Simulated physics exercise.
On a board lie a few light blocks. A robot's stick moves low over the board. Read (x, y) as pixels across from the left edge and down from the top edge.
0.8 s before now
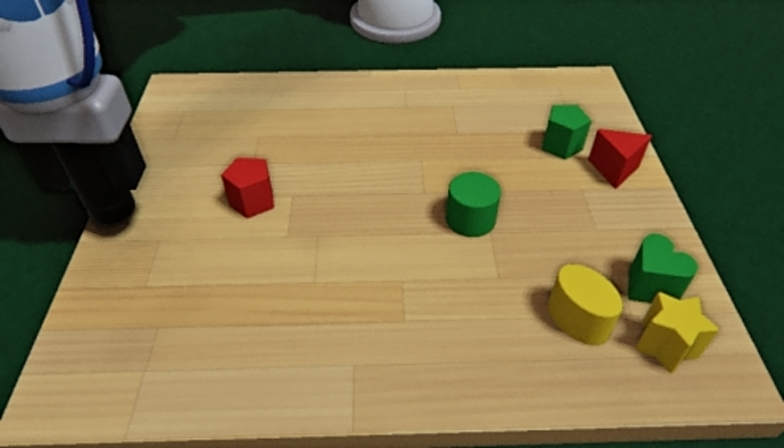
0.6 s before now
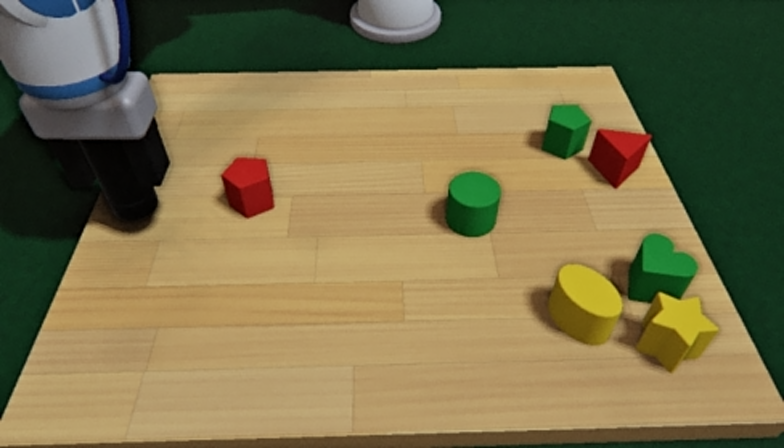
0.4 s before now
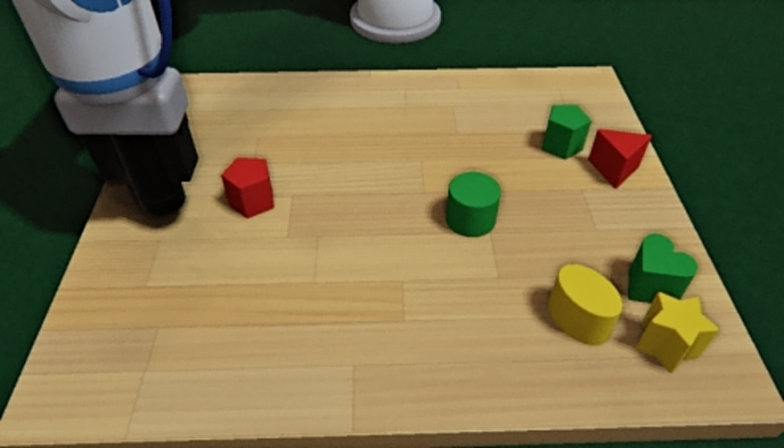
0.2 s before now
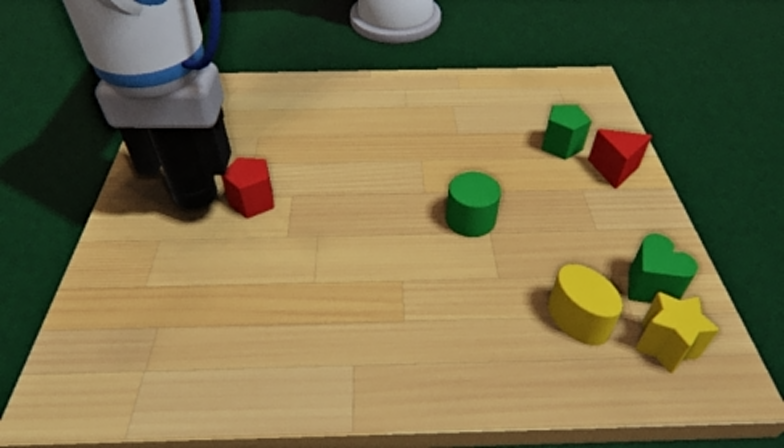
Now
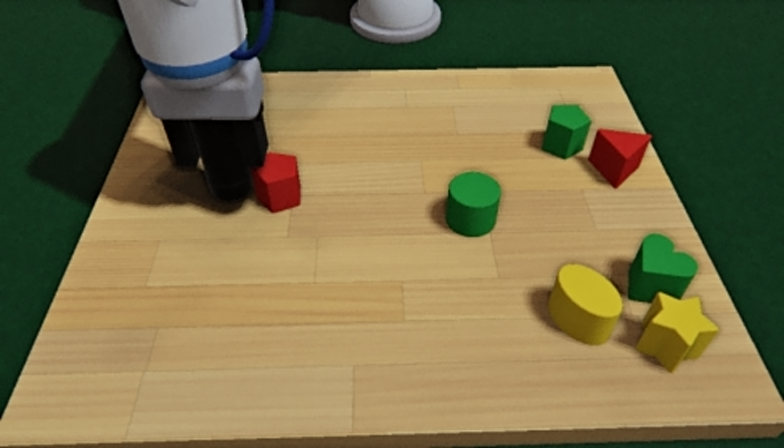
A white and blue robot arm with a black tip stands at the left of a pale wooden board on a dark green surface, seen from above at an angle by a still camera. A red pentagonal block lies near it, a green cylinder mid-board, and green, red and yellow blocks at right. The arm slides steadily right, meets the red block and pushes it slightly rightward.
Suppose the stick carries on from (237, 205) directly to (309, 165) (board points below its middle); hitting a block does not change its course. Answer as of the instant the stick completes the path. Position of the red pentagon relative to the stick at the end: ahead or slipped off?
Once the path is finished, the red pentagon lies beside or behind the stick.
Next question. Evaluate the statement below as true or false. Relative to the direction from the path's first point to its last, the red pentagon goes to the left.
This is false.
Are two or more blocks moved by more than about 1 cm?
No.
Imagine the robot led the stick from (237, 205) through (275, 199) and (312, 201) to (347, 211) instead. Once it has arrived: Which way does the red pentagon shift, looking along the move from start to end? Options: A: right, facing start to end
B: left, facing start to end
That would be B.
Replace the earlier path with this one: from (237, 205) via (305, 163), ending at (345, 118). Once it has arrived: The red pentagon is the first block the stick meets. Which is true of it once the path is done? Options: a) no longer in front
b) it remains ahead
I choose a.
On the path given first. Halfway along, stick (271, 166); red pentagon (307, 159), turned 55° clockwise.
At the end, stick (306, 148); red pentagon (325, 155), turned 90° clockwise.
